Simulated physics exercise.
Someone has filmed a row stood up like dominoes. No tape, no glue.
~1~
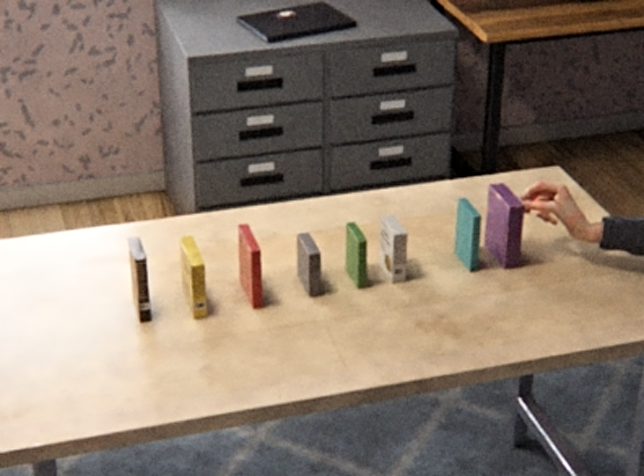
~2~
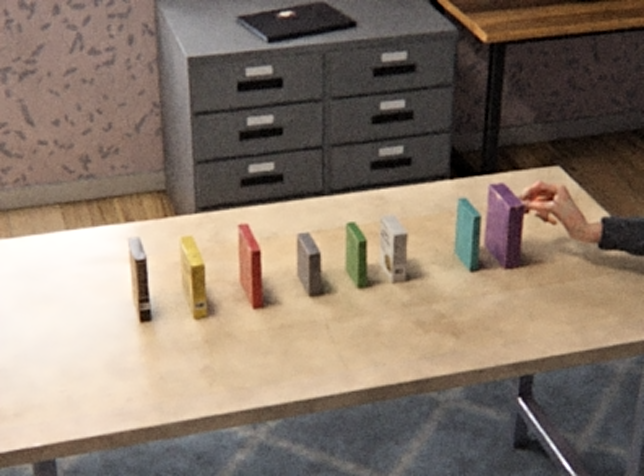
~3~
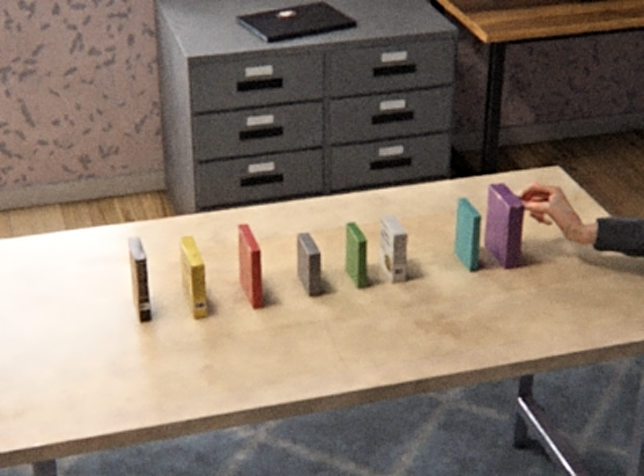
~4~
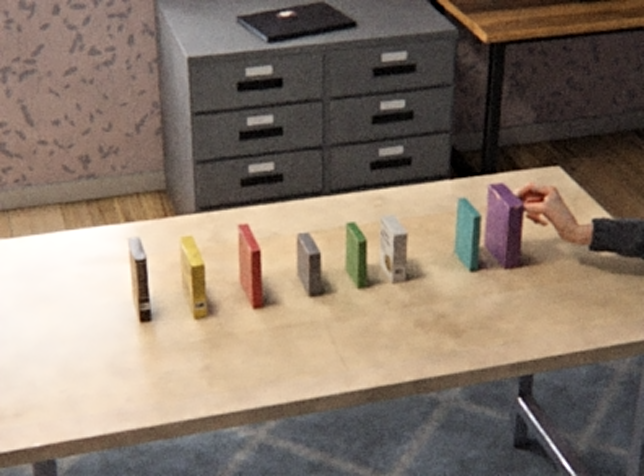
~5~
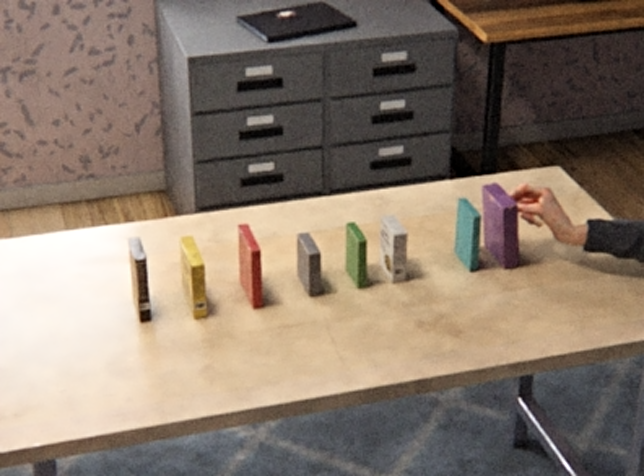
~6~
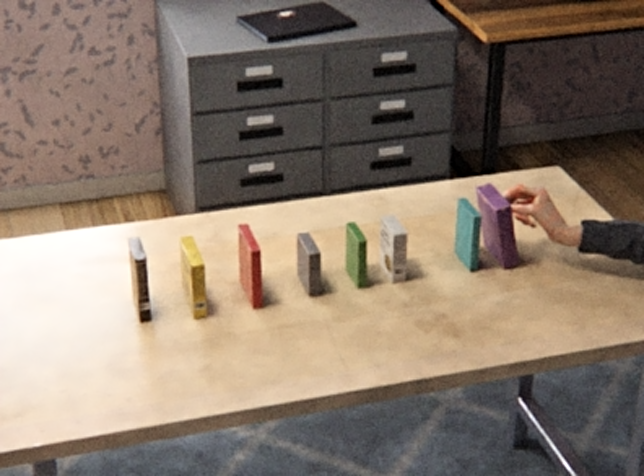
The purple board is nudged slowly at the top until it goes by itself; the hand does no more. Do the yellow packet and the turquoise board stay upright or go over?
The yellow packet keeps standing; the turquoise board topples.
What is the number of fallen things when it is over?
2 of them.
Then, 0.30 s on from there, purple board 40° over; turquoise board turned 22° from how it was put near (457, 237).
Then, 0.40 s on from there, purple board 74° over; turquoise board turned 73° from how it was put near (436, 255).
Then, 0.50 s on from there, purple board 86° over; turquoise board on its side near (430, 263).
In the end, toppled on the table, turquoise board; the other 5 unmoved. At the end, from the last picture's camera, yellow packet near (193, 277), turquoise board near (430, 263).
